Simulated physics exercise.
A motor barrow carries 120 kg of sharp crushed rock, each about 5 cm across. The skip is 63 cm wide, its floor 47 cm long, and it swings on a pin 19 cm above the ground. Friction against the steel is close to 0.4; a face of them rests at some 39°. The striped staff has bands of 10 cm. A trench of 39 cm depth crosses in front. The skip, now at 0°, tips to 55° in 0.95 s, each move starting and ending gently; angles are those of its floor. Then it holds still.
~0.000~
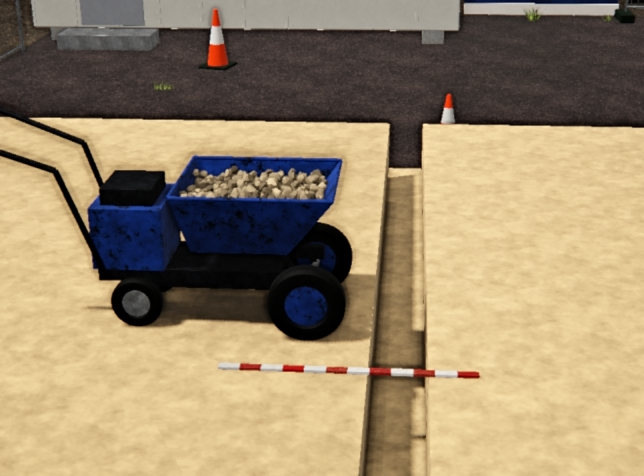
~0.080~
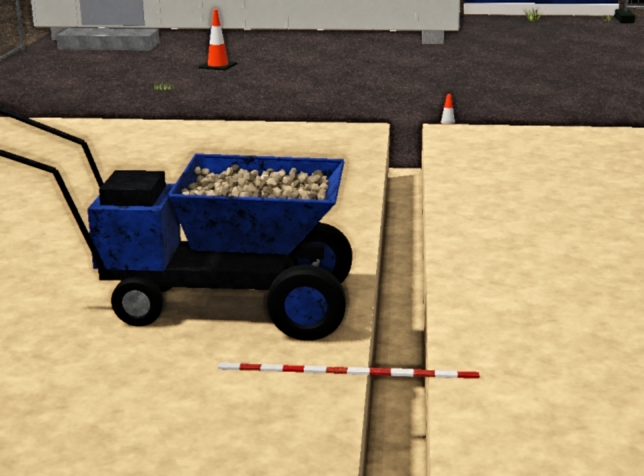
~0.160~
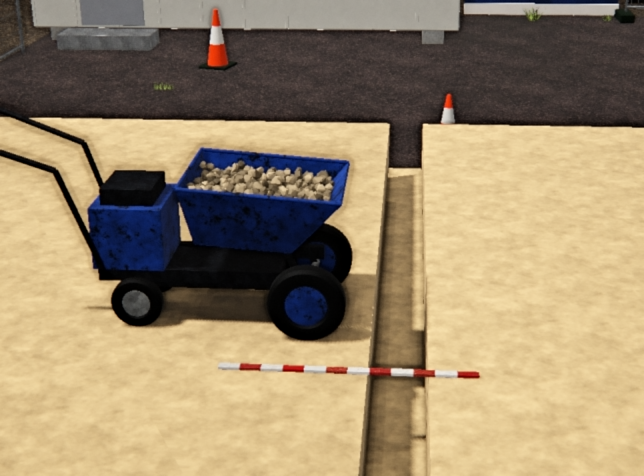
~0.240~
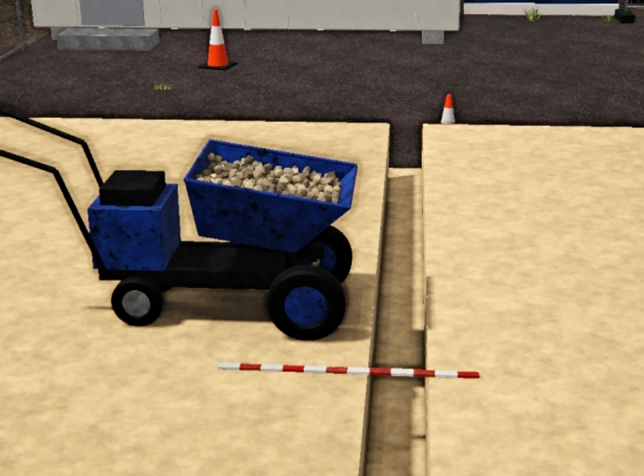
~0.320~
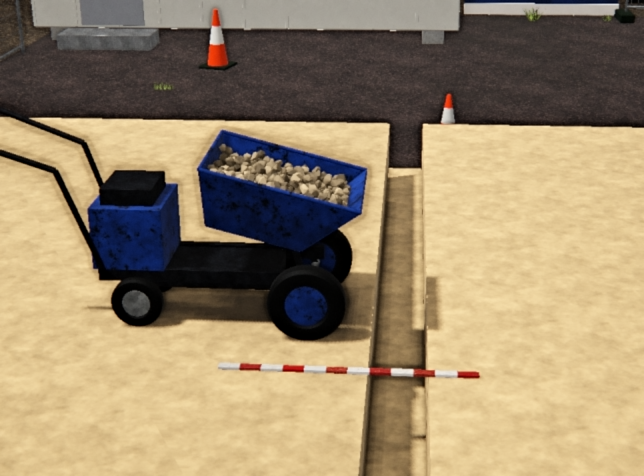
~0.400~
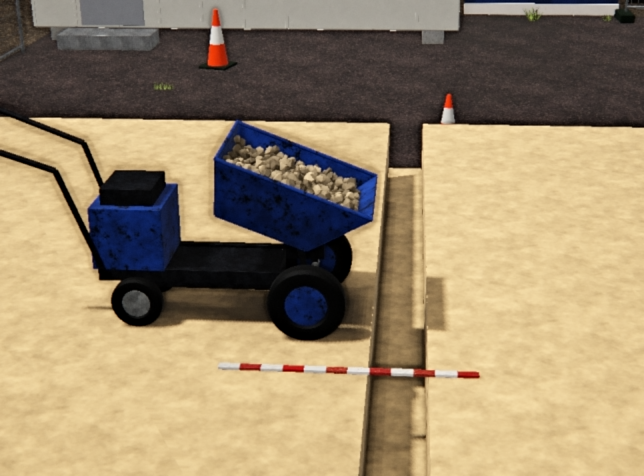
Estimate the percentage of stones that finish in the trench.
Some 4 per cent of it.
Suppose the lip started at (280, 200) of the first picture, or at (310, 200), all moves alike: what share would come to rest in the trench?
First some 25, then 15 per cent.
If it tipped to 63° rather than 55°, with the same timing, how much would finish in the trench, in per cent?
It would be near 15 per cent.
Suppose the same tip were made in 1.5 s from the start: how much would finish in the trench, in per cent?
Then about 5 per cent.
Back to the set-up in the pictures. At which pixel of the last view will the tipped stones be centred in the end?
Around (456, 317).
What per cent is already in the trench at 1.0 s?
About 0 per cent by then.
After 0.7 s the floor is at 46°; 100 % in the skip; the foremost stones are at (393, 234).
After 1.0 s the floor is at 55°; 98 % in the skip, 1 % in the trench, 1 % past the trench; the foremost stones are at (440, 282).
After 1.4 s the floor is at 55°; 84 % in the skip, 1 % in the trench, 15 % past the trench; the foremost stones are at (496, 317).
After 3.3 s the floor is at 55°; 77 % in the skip, 4 % in the trench, 18 % past the trench; the foremost stones are at (522, 319).
